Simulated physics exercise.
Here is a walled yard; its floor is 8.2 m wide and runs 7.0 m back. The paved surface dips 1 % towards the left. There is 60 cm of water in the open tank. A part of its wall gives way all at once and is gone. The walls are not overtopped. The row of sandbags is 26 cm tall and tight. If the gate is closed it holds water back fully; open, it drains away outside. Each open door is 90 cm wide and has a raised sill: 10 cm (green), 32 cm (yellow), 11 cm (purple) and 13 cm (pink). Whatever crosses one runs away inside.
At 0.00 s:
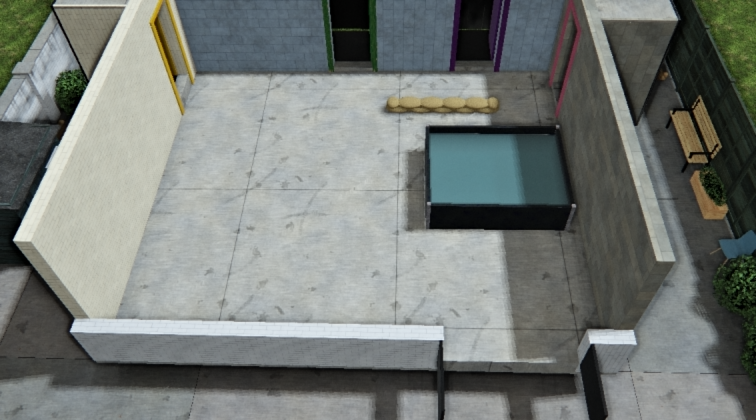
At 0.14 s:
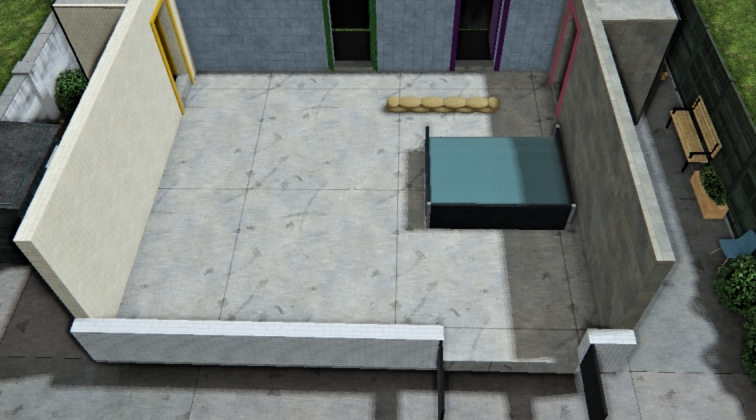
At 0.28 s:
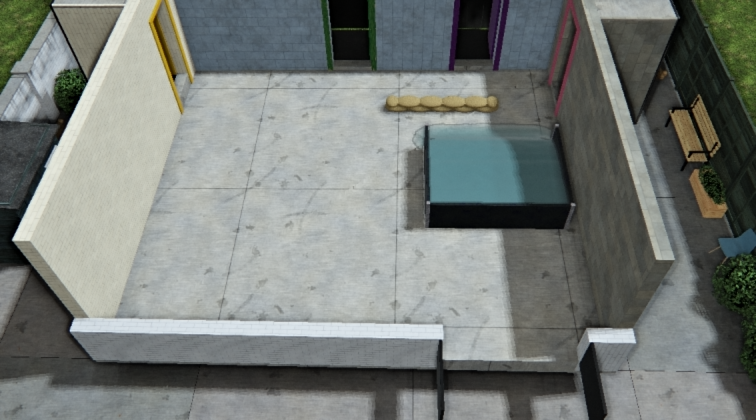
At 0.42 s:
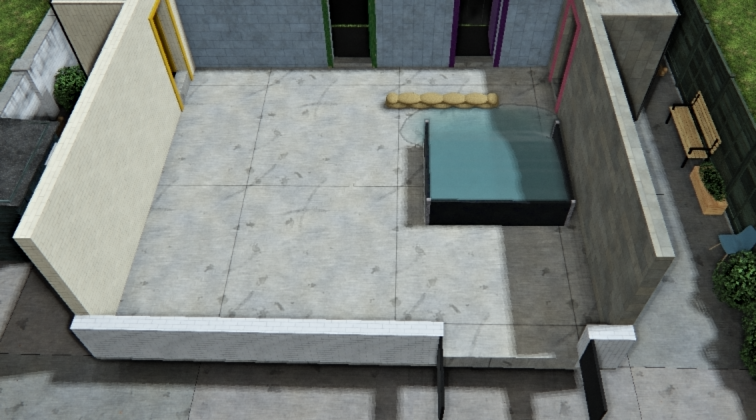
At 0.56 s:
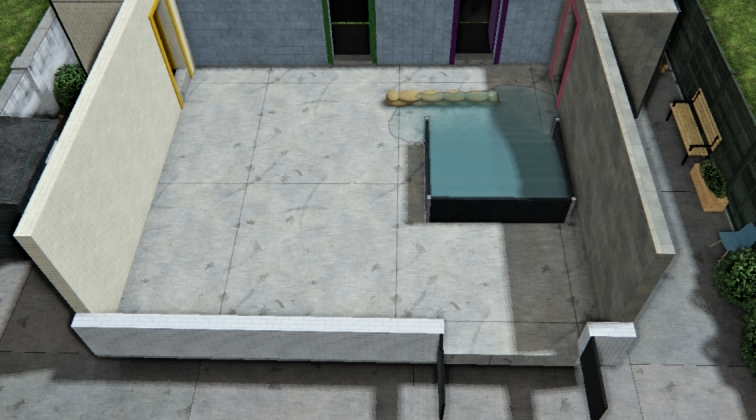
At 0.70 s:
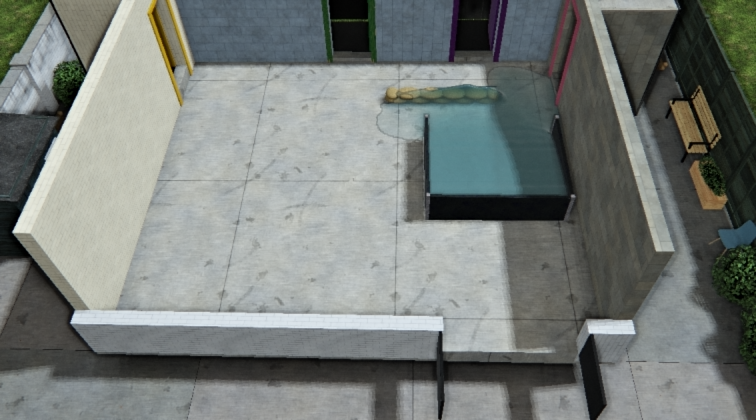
Water pouring out over the far side of an open tank in a walled yard, spreading across paving and around a tan barrier.
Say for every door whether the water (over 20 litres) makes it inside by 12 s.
The water let in: At the green door it does not reach the limit; at the yellow door it does not reach the limit; at the purple door it passes the limit; at the pink door it goes over the limit.
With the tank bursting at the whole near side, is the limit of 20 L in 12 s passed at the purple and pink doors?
Against that limit: Purple not over, pink below.
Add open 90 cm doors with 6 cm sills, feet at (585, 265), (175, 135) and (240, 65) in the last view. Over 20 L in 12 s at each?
In turn: Under, over, above.
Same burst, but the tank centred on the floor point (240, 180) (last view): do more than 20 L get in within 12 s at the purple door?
Then: Purple below.
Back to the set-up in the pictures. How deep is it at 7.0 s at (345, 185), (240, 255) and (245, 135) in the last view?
About 1, 1 and 7 cm.
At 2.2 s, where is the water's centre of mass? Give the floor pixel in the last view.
Around (471, 128).
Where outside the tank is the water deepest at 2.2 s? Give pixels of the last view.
Around (547, 75).
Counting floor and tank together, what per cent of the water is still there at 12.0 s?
Some 92 per cent remains.
After 1.4 s water covers 20 % of the floor and is deepest (55 cm) near (544, 65); green door not reached, yellow door not reached, purple door 9 cm at the sill, 1 L in, pink door 14 cm at the sill, 0 L in.
After 2.2 s water covers 30 % of the floor and is deepest (40 cm) near (547, 75); green door not reached, yellow door not reached, purple door 21 cm at the sill, 10 L in, pink door 32 cm at the sill, 36 L in.
After 3.5 s water covers 50 % of the floor and is deepest (24 cm) near (544, 65); green door 7 cm at the sill, 0 L in, yellow door 10 cm at the sill, 0 L in, purple door 13 cm at the sill, 34 L in, pink door 23 cm at the sill, 140 L in.
After 7.0 s water covers 60 % of the floor and is deepest (18 cm) near (188, 87); green door 7 cm at the sill, 2 L in, yellow door 17 cm at the sill, 0 L in, purple door 7 cm at the sill, 39 L in, pink door 7 cm at the sill, 163 L in.
After 12.0 s water covers 85 % of the floor and is deepest (13 cm) near (109, 332); green door 3 cm at the sill, 2 L in, yellow door 9 cm at the sill, 0 L in, purple door 4 cm at the sill, 39 L in, pink door 5 cm at the sill, 163 L in.
